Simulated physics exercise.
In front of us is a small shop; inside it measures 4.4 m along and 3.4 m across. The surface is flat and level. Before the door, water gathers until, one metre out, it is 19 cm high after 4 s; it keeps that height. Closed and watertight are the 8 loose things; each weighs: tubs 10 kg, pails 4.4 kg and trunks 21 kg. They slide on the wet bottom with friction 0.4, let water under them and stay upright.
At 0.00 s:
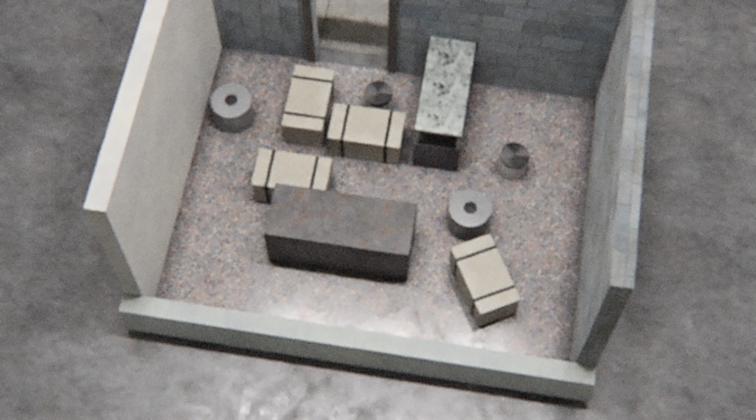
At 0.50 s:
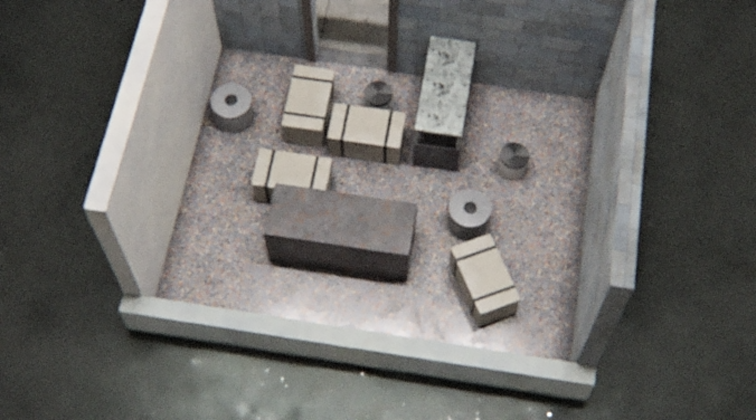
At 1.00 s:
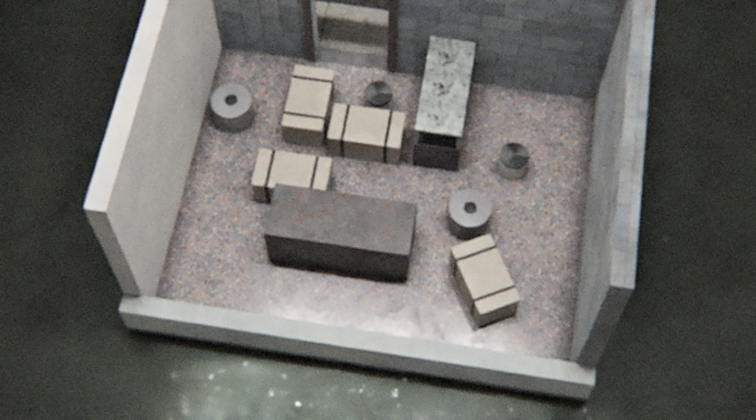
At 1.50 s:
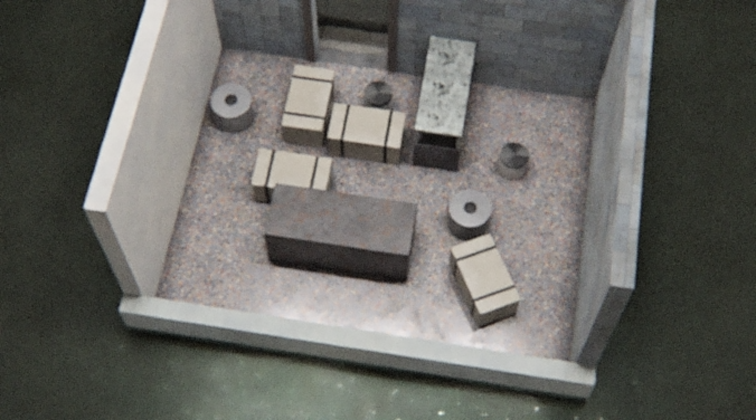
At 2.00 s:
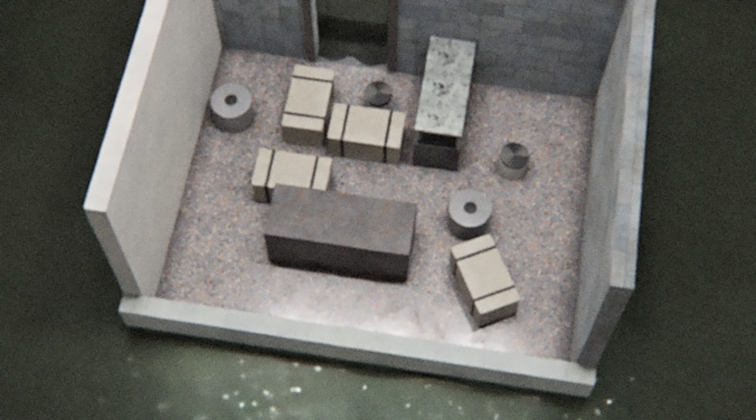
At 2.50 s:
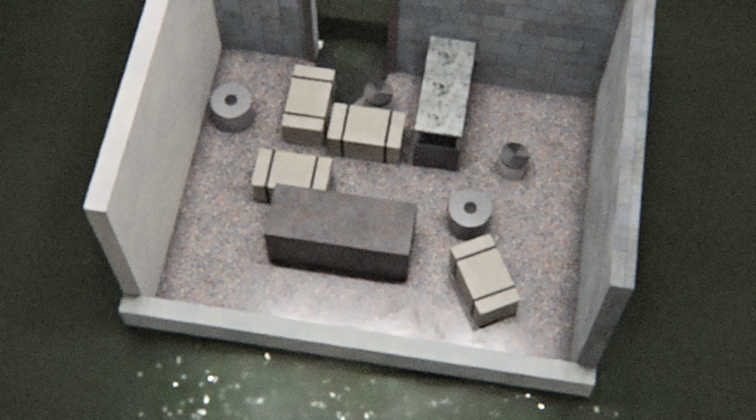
Around a small shop, dark water spreads outside and begins entering through the doorway.
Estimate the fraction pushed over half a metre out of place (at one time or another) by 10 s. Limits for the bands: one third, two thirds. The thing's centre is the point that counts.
The middle of three bands.
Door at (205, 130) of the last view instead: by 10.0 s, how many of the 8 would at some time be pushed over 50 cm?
Result: 4 of them.
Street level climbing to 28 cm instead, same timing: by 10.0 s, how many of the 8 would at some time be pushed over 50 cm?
Result: 8.
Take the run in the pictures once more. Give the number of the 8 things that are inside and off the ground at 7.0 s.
It comes to 2 of them.
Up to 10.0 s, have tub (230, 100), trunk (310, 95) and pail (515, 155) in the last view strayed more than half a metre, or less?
So that's inside it for the first, beyond it for the second and inside it for the last.
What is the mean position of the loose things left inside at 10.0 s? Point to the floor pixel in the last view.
Averaged position, last view: Near pixel (395, 197).
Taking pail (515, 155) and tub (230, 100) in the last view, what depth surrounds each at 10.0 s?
First roughly 3 cm, second roughly 6 cm.
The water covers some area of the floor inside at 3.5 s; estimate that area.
Somewhere about 1.5 m2, give or take.
After 3.5 s 0 of 8 are over 50 cm from their spots; 0 afloat.
After 4.5 s 1 of 8 are over 50 cm from their spots; 1 afloat.
After 7.0 s 2 of 8 are over 50 cm from their spots; 2 afloat.
After 10.0 s 5 of 8 are over 50 cm from their spots, and 5 have been at some point; 4 afloat.
